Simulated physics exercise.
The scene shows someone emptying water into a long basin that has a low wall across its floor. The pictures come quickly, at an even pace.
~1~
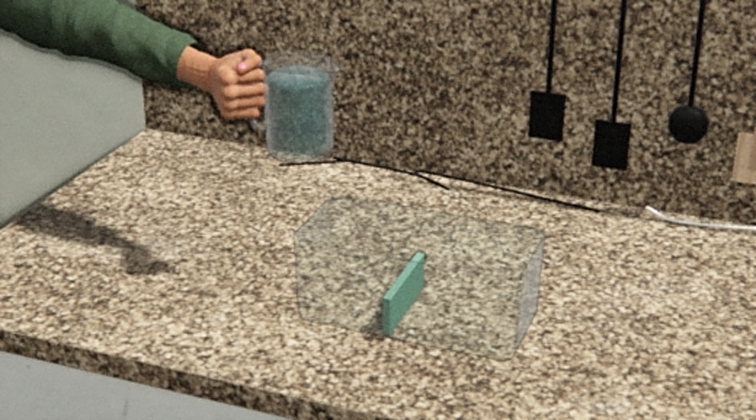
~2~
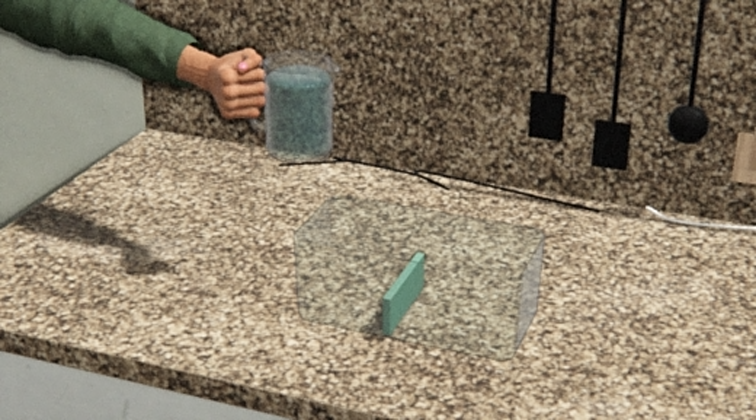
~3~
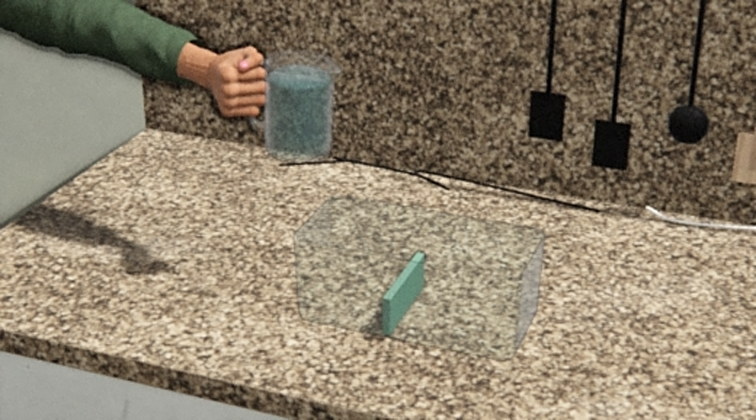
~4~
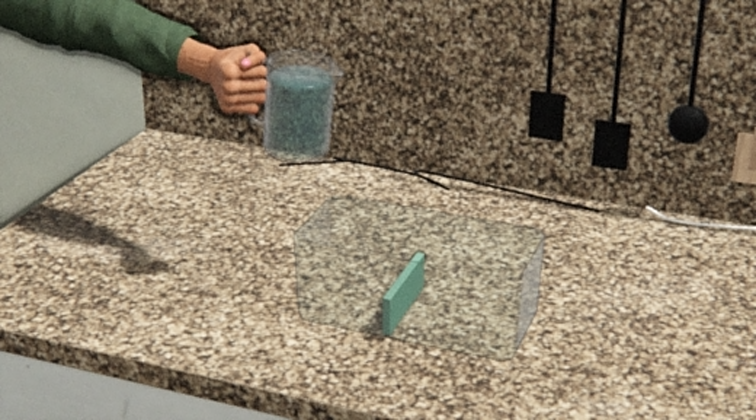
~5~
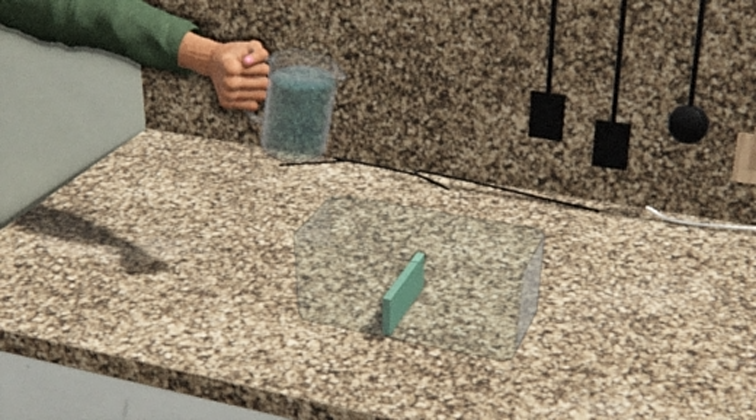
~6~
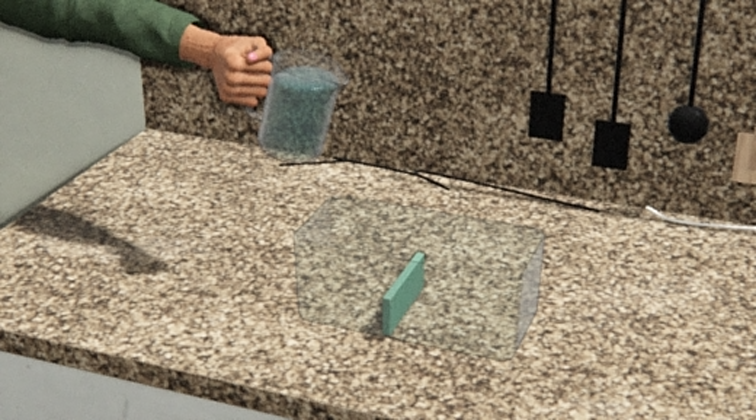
We see a hand in a green sleeve holding a clear container of bluish water above a speckled counter, near a transparent basin with a low green wall inside; the container stays nearly still, then tilts slightly to the right.
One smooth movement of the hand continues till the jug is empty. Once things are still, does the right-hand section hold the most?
No, the left-hand section does.
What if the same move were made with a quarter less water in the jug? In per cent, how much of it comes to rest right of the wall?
Close to 10 per cent, more or less.
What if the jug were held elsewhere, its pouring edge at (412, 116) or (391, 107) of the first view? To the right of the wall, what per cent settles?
The first start yields 95 per cent, the second 100 per cent.
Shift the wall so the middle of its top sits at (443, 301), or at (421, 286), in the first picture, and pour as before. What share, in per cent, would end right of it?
Roughly 15 per cent first and roughly 5 per cent second.
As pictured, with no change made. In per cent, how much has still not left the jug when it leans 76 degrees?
My estimate is close to 80 percent remaining.
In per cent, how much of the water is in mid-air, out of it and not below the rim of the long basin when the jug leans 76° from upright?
It comes to around 15 per cent.
A moment on, the tilt is 76° and 81 per cent is still to pour, 2 is left of the wall and 1 right of it.
Next, the tilt is 108° and 28 per cent is still to pour, 25 is left of the wall and 22 right of it.
Then the tilt is 110° and 2 per cent is still to pour, 64 is left of the wall and 29 right of it.
Later the tilt is 110° and 0 per cent is still to pour, 69 is left of the wall and 30 right of it.
Finally, 69 per cent lies left of the wall, 30 right of it and 1 outside.
